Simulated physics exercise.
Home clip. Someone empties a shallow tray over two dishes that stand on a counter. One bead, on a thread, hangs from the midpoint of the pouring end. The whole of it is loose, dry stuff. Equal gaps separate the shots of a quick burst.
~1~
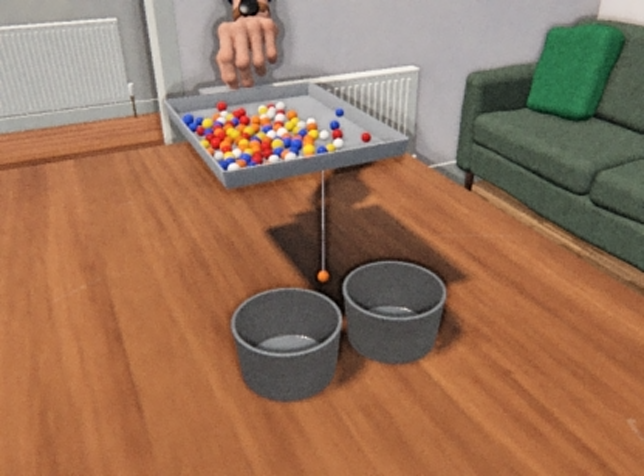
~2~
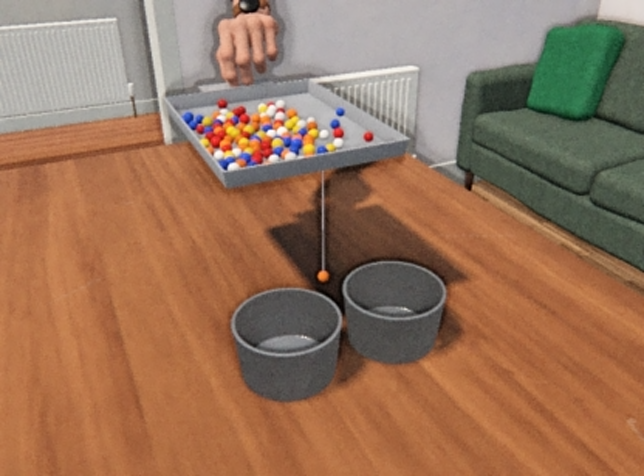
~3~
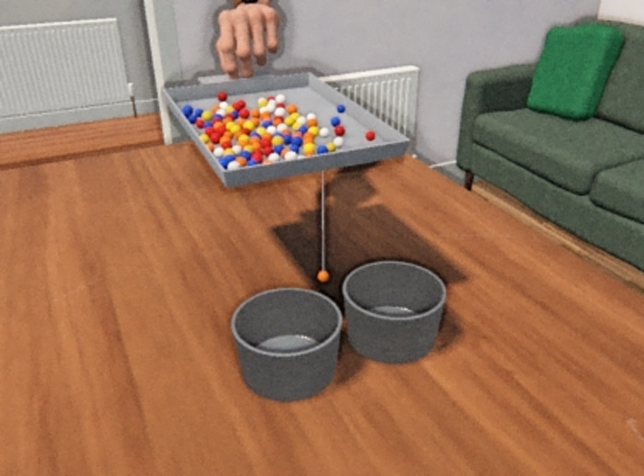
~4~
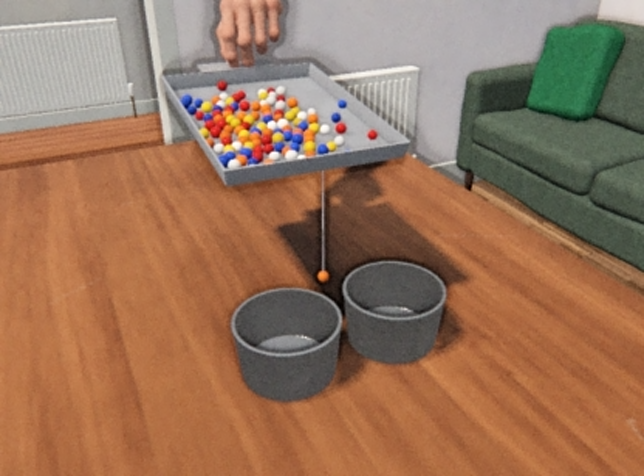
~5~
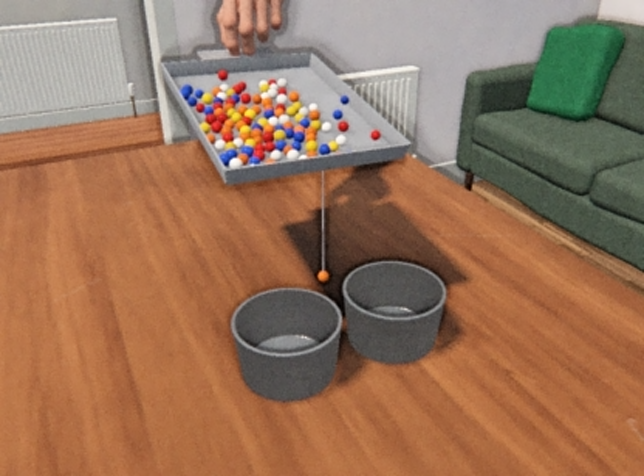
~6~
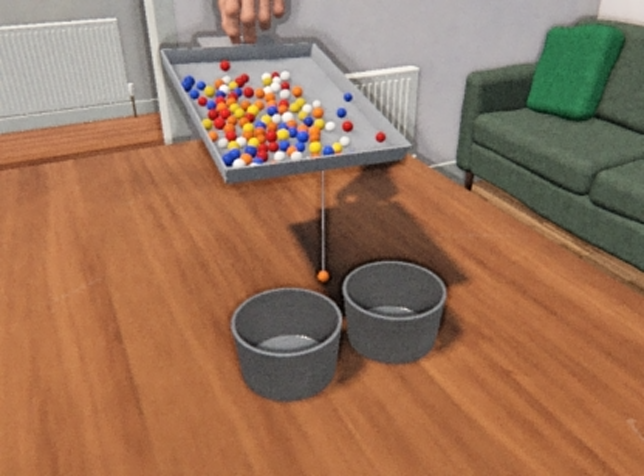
In a living room with a wooden floor, a green sofa at right and white radiators along grey walls, the view looks down from a fixed spot. A grey tray of red, blue, yellow, orange and white balls sits above two dark grey round tubs, an orange bead hanging on a thread between. A hand behind the tray rises slightly as its far side lifts, and the balls shift a little.
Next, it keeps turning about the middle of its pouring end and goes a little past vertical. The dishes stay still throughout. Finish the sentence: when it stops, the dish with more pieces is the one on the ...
Right.
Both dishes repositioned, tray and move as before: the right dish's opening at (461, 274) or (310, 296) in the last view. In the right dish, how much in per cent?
Around 10 and then 0 per cent.
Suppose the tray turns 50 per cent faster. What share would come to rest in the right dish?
Result: About 60 per cent.
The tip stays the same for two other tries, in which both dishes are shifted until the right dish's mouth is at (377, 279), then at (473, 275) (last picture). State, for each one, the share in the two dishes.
It would be roughly 40 per cent in the first placement and roughly 60 per cent in the second.
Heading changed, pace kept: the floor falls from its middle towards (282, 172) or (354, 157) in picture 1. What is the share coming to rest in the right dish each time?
The share is 0 per cent in the first and 80 per cent in the second.
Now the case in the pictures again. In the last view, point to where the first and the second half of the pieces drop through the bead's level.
Near (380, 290) to start, and near (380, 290) afterwards.
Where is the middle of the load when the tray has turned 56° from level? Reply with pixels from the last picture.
Load centre: Approx. (316, 127).
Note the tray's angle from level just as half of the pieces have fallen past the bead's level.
100 degrees.
Shortly afterwards, tray tipped steeply; the whole lot on the tray.
Next, tray tipped right over; near two thirds on the tray; only a few in the right dish; near a third in the air.
Some moments later, tray tipped past a quarter turn; a little in the left dish; near half in the right dish; near a third outside both.
In the end, tray tipped past a quarter turn; a little in the left dish; near half in the right dish; near a third outside both.
